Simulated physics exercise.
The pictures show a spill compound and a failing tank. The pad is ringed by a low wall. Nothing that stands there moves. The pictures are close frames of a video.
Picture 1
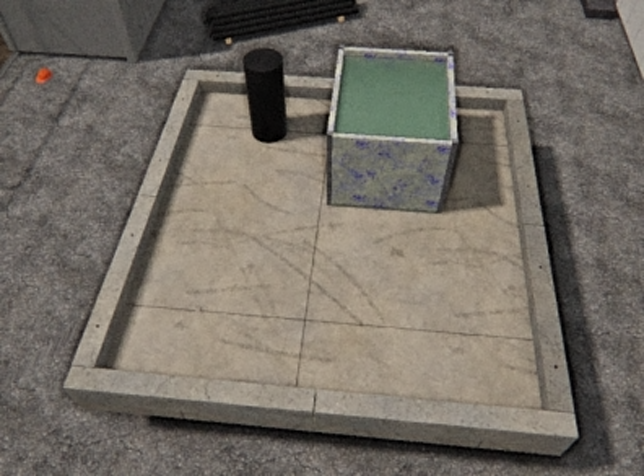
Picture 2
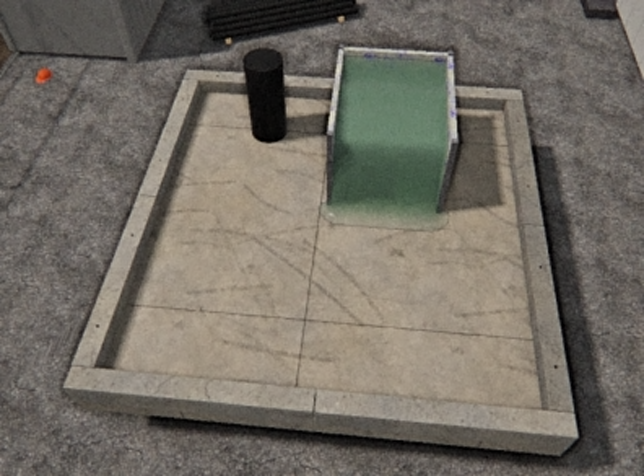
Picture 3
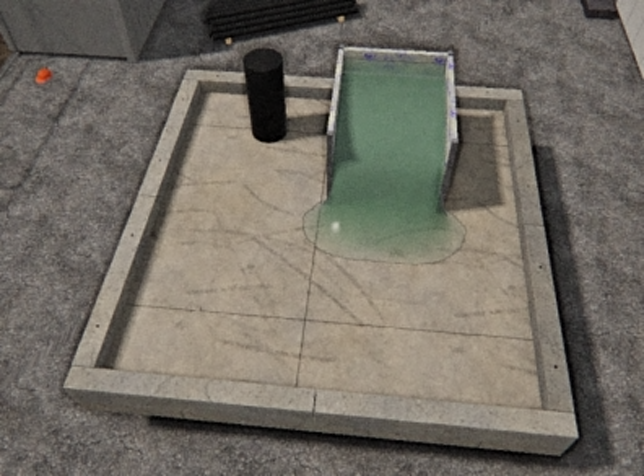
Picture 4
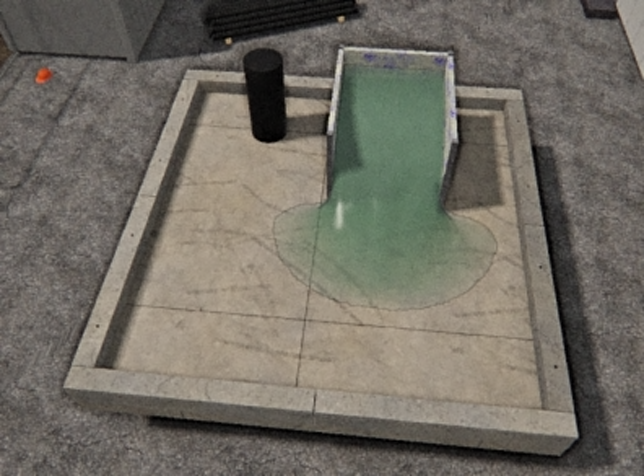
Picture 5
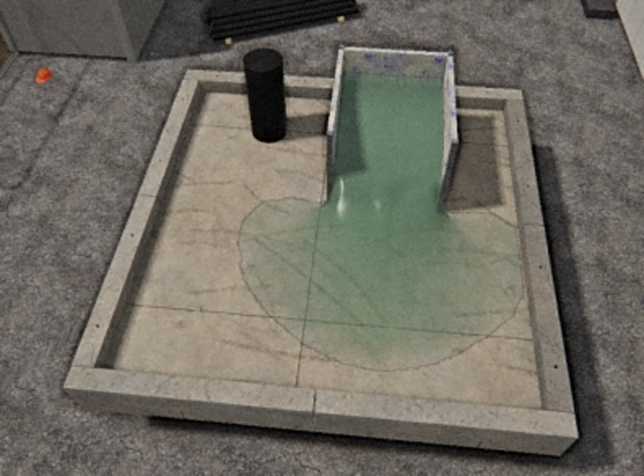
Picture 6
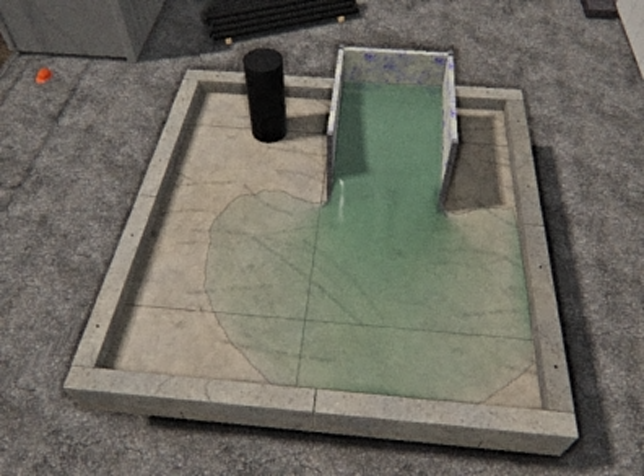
To begin with, an open tank of green water stands whole beside a black cylinder on a low-walled pad. The tank's near side gives way and water pours out, fanning across the floor toward the viewer and to both sides, then reaches the right and near walls as the tank's level drops.
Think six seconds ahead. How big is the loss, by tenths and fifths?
The share lost is more than a fifth.
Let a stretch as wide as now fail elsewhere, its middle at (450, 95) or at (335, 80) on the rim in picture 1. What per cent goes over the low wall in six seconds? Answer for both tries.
Near 42 and 24 in a hundred.
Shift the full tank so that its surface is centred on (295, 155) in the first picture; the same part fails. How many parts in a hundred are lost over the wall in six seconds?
Roughly 38 per cent.
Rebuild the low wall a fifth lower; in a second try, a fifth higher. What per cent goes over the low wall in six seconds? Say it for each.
Near 36 and 16 in a hundred.
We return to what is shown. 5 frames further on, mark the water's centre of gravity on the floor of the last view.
Around (372, 252).
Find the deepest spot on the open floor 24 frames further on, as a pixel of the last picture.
Near (103, 376).
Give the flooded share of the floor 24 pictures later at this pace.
I make it 90 per cent.
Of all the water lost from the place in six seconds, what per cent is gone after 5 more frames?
Near 15 in a hundred.
A moment on, water covers 50 % of the floor; the low wall has let 1 % over.
Next, water covers 55 % of the floor; the low wall has let 4 % over.
Then, water covers 55 % of the floor; the low wall has let 22 % over.
Later, water covers 80 % of the floor; the low wall has let 25 % over.
In the end, water covers 85 % of the floor; the low wall has let 25 % over.
